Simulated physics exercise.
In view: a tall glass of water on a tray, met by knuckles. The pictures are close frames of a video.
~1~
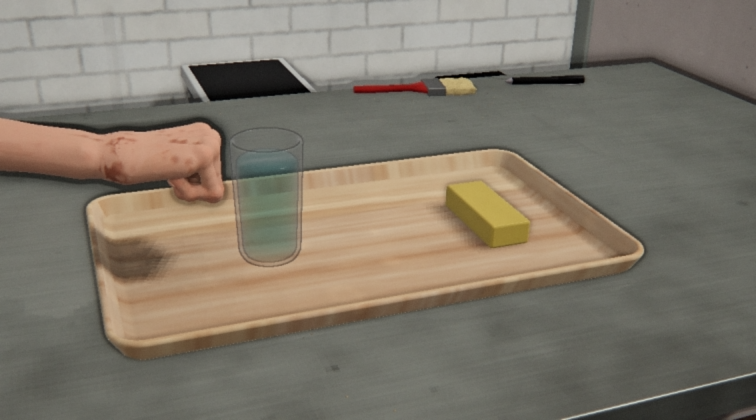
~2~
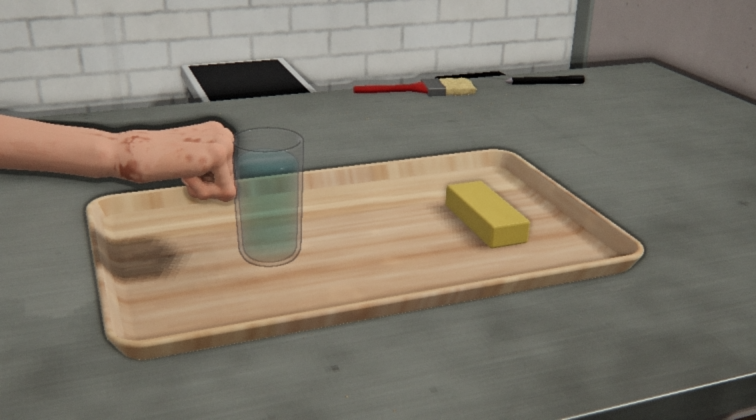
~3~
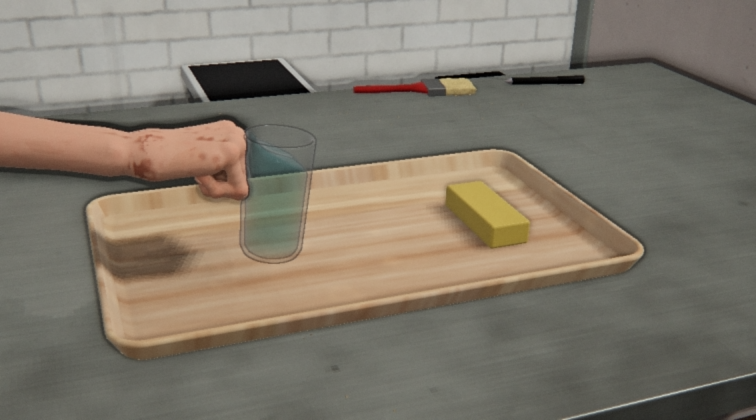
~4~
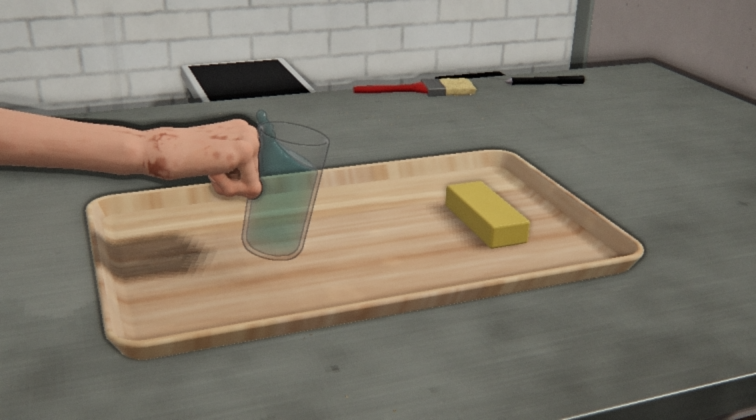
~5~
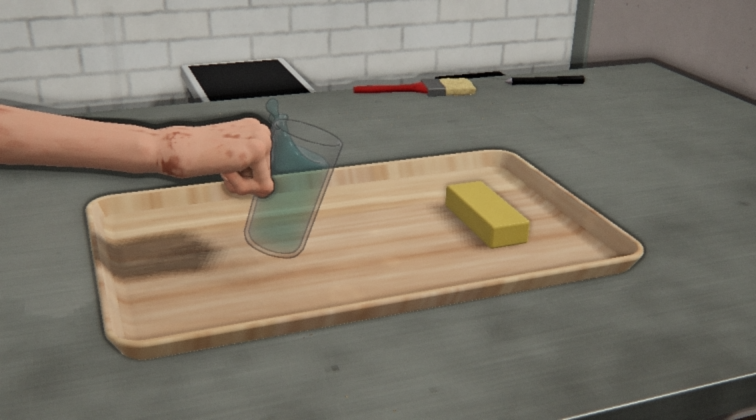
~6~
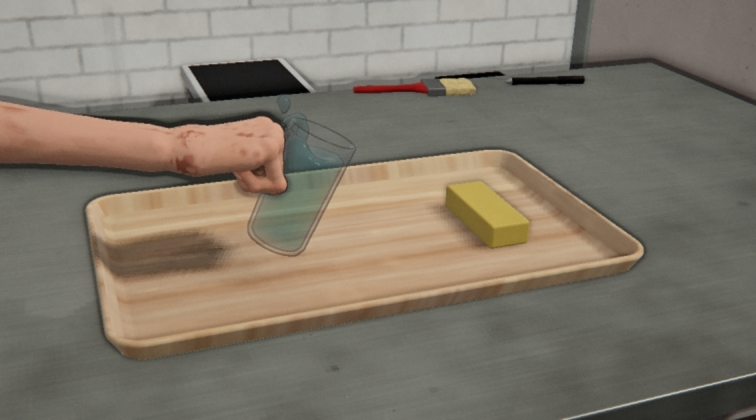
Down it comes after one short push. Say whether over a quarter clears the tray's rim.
Under a quarter escapes.
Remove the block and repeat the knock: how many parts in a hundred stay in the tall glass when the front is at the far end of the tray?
50 percent or so.
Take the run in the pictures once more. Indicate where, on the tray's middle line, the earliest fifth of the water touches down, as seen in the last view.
Around (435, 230).
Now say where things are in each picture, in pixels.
The first picture shows tilt 0°; right rim (299, 138); surface from (234, 161) to (296, 154); the tray's far rim is at (570, 195); a block is fixed to the tray further along.
The second picture shows tilt 0°; right rim (300, 138); surface from (234, 160) to (296, 154).
The third picture shows tilt 6°; right rim (312, 138); surface from (246, 135) to (297, 155).
The fourth picture shows tilt 12°; right rim (326, 139); surface from (261, 132) to (314, 161); 1 per cent is over the edge.
The fifth picture shows tilt 19°; right rim (339, 142); surface from (266, 158) to (327, 158); 2 per cent is over the edge.
The sixth picture shows tilt 26°; right rim (351, 146); surface from (273, 171) to (342, 154); 2 per cent is over the edge.
A moment on, the tall glass lies on its side and 91 per cent is in the glass, 0 on the tray and 9 above or beyond its rim.
Next, the tall glass lies on its side and 52 per cent is in the glass, 36 on the tray and 12 above or beyond its rim.
Then the tall glass lies on its side and 29 per cent is in the glass, 53 on the tray and 17 above or beyond its rim.
Later the tall glass lies on its side and 16 per cent is in the glass, 72 on the tray and 11 above or beyond its rim.
Finally, 89 per cent is held by tray and glass, 11 is off the tray.
